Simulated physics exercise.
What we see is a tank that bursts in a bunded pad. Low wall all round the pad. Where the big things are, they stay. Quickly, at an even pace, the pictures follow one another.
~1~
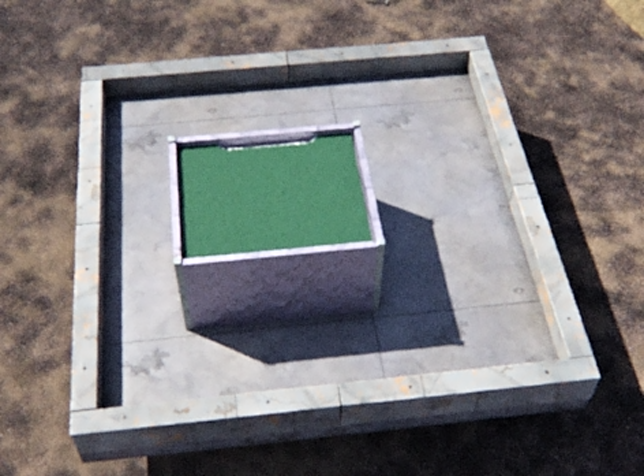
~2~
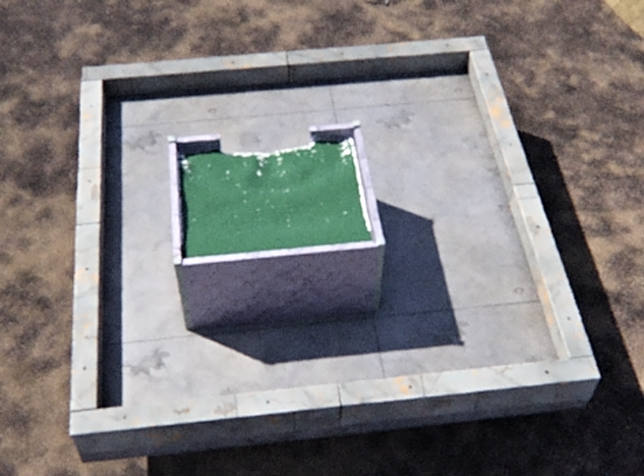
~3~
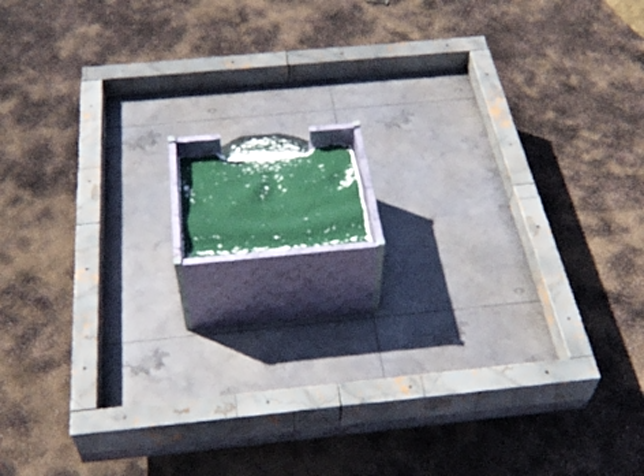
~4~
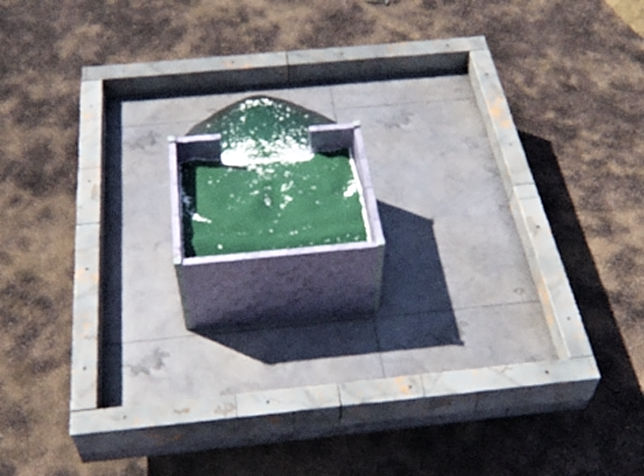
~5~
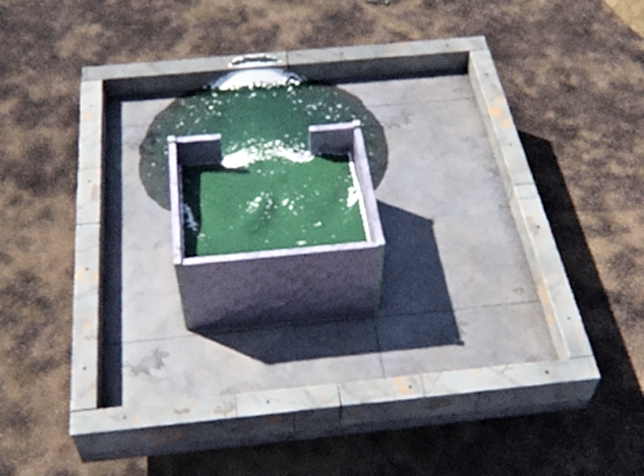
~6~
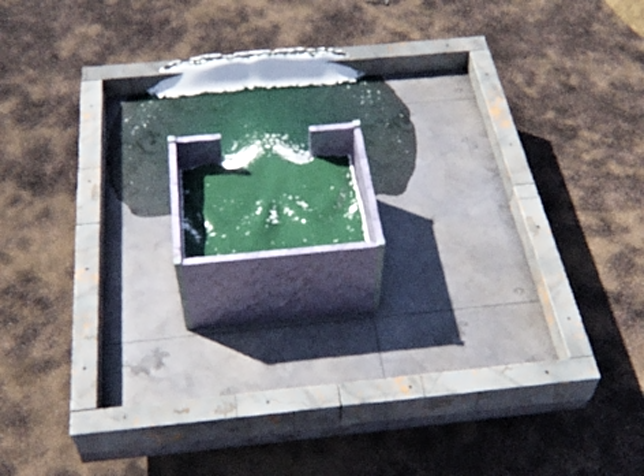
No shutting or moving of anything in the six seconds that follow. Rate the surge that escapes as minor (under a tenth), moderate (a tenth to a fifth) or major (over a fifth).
It is a moderate surge.
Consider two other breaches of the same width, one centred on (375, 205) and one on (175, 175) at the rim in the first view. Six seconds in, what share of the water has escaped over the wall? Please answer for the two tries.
About 16% and 26%.
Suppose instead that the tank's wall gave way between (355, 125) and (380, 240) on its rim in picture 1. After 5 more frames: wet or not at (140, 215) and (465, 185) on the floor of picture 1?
As listed: Not flooded, wet.
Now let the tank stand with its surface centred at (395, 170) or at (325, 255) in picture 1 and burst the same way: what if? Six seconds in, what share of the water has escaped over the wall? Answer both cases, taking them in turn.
Near 18 and 10 in a hundred.
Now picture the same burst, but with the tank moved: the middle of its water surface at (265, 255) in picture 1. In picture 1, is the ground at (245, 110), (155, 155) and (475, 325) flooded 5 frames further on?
Submerged, submerged, untouched.
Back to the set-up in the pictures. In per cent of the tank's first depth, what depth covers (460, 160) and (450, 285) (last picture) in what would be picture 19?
In order: Roughly 8 % and 2 %.
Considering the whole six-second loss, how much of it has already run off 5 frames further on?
Close to 20 %.
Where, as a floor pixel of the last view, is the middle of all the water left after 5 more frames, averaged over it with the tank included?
Close to (267, 194).
A moment on, water covers 40 % of the floor; the low wall has let 0 % over.
Next, water covers 45 % of the floor; the low wall has let 3 % over.
Then, water covers 55 % of the floor; the low wall has let 12 % over.
Later, water covers 80 % of the floor; the low wall has let 13 % over.
In the end, water covers 85 % of the floor; the low wall has let 13 % over.
